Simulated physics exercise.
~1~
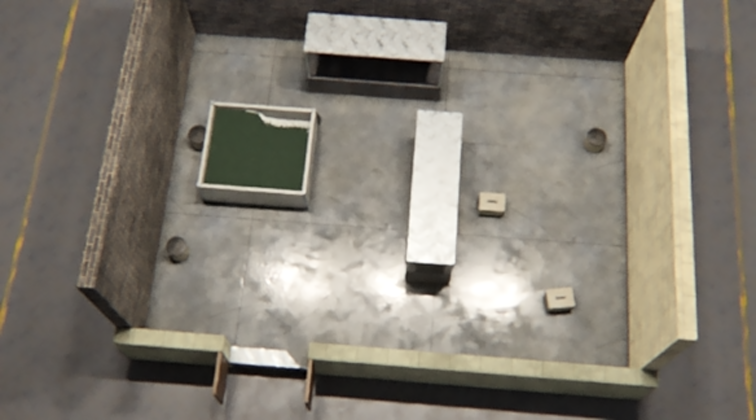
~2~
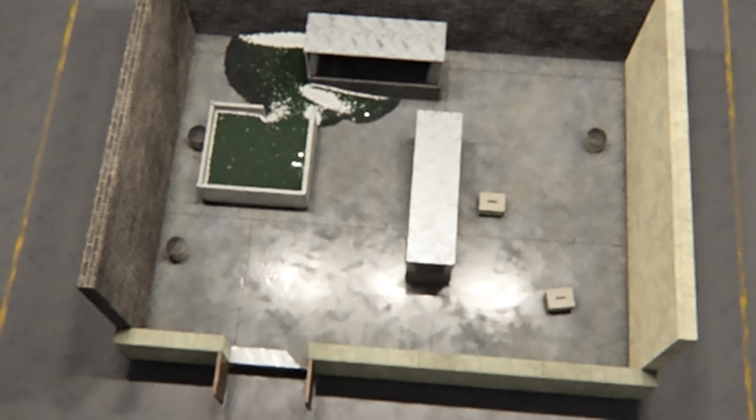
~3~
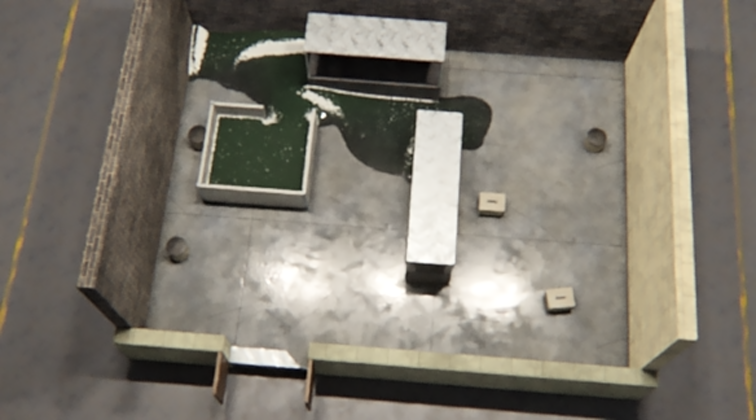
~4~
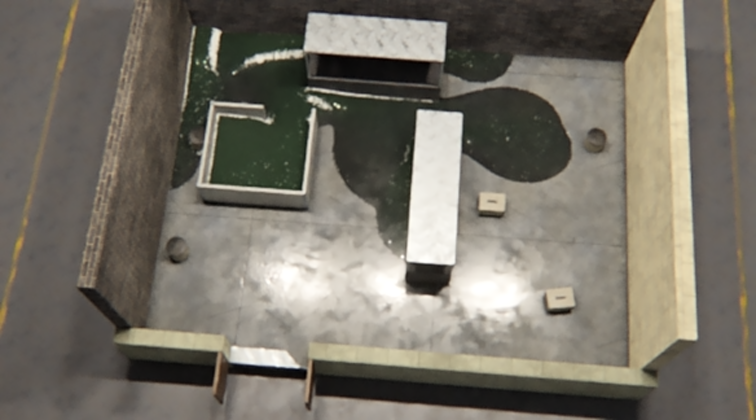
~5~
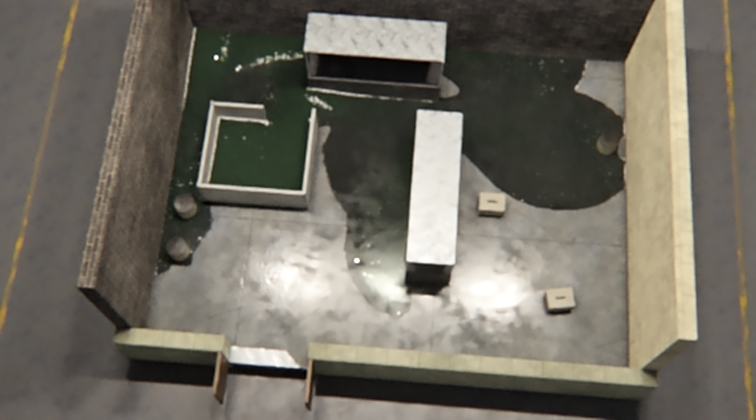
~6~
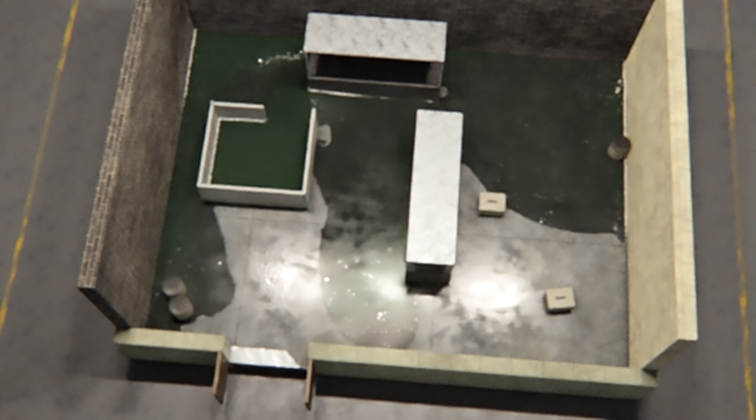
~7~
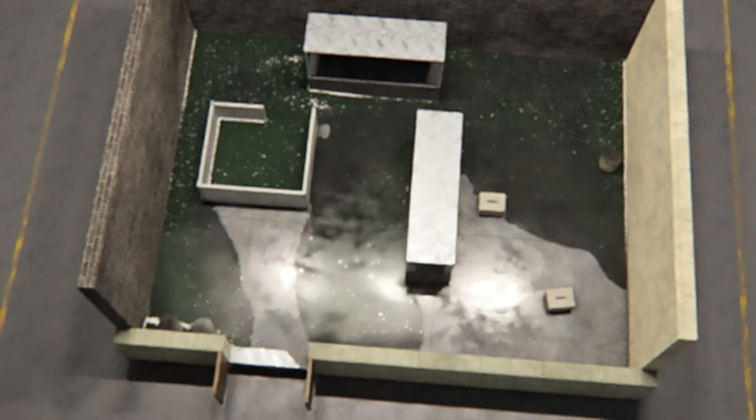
In a walled yard with a gap in the near wall, dark green water burst from the far side of a square tank and spread across most of the floor, carrying round pails along until two rested near the front left corner, while two pale boxes stayed put.
